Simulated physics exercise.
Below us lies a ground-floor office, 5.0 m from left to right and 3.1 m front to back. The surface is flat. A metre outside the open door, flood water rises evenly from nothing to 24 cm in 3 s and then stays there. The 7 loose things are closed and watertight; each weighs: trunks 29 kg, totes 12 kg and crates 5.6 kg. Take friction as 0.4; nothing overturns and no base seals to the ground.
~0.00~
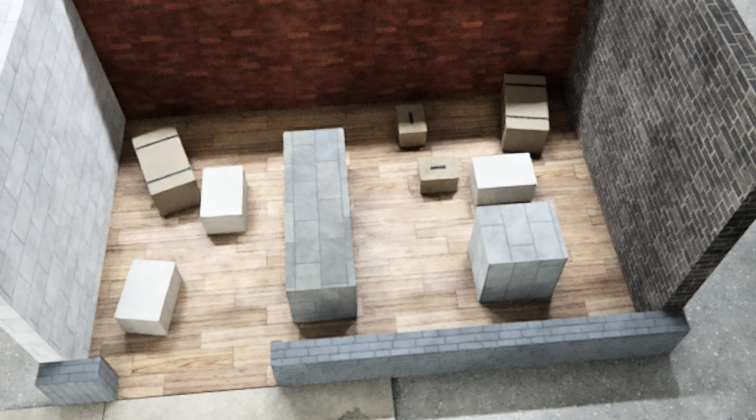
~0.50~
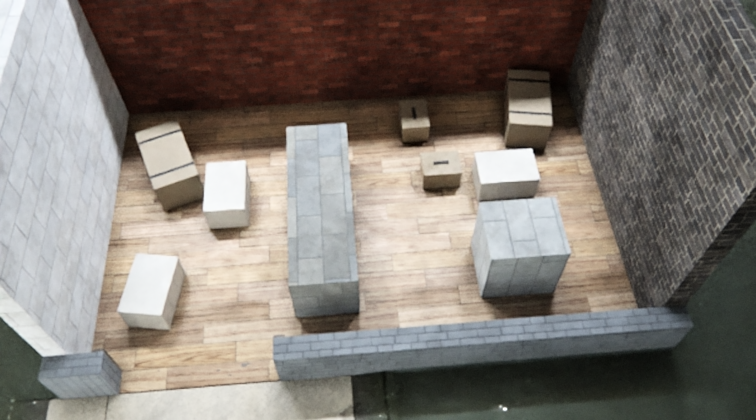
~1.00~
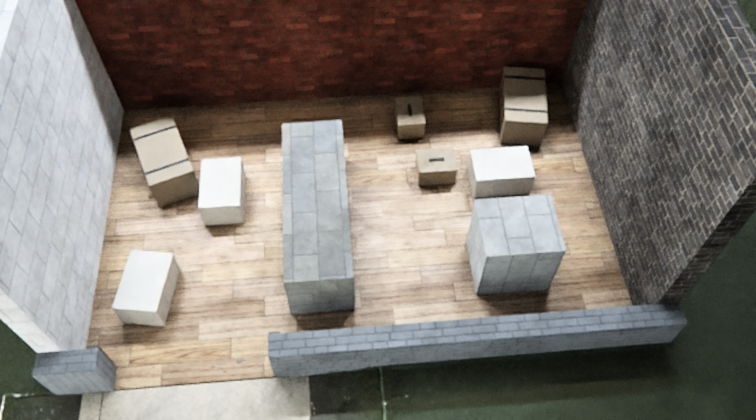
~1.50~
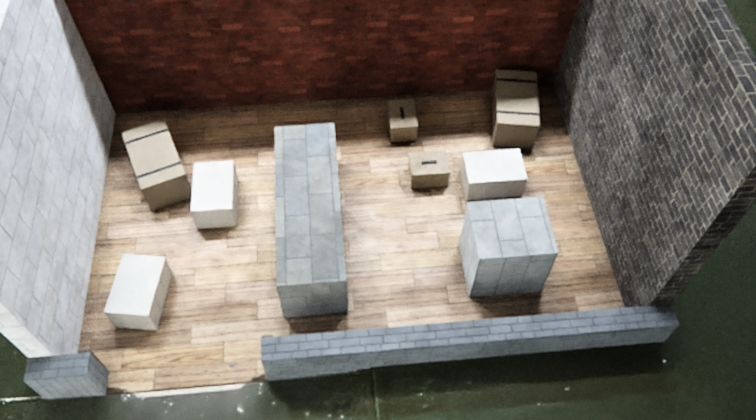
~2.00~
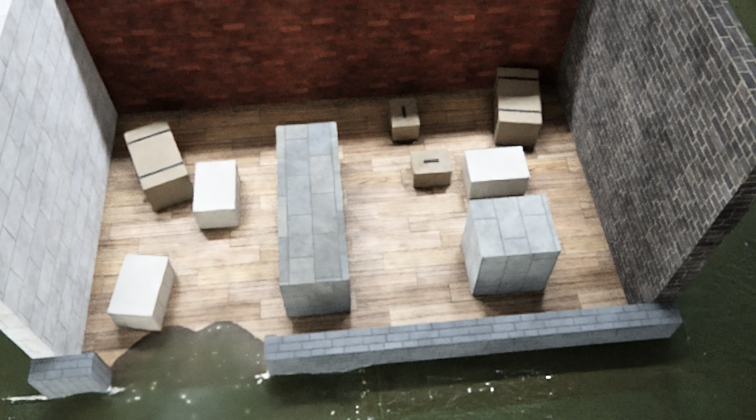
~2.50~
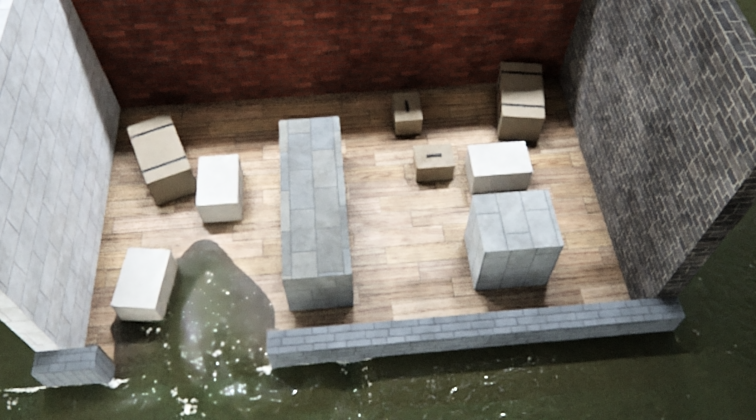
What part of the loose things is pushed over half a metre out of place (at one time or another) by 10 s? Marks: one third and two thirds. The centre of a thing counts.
Share: At least two thirds.
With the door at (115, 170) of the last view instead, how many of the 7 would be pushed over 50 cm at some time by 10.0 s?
Then 6.
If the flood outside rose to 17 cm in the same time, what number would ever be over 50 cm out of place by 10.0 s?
Then 4.
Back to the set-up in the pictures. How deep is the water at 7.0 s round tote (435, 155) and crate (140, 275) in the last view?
About 4 and 18 cm.
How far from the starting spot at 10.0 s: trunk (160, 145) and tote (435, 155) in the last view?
In that order: 400 cm, 60 cm.
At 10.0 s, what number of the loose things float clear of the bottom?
I count 6.
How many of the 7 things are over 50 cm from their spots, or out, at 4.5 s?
By then 2.
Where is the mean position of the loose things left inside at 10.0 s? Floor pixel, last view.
Around (475, 193).
After 3.5 s 1 of 7 are over 50 cm from their spots; 0 afloat.
After 4.5 s 2 of 7 are over 50 cm from their spots; 2 afloat.
After 7.0 s 4 of 7 are over 50 cm from their spots; 3 afloat.
After 10.0 s 7 of 7 are over 50 cm from their spots, and 7 have been at some point; 6 afloat.
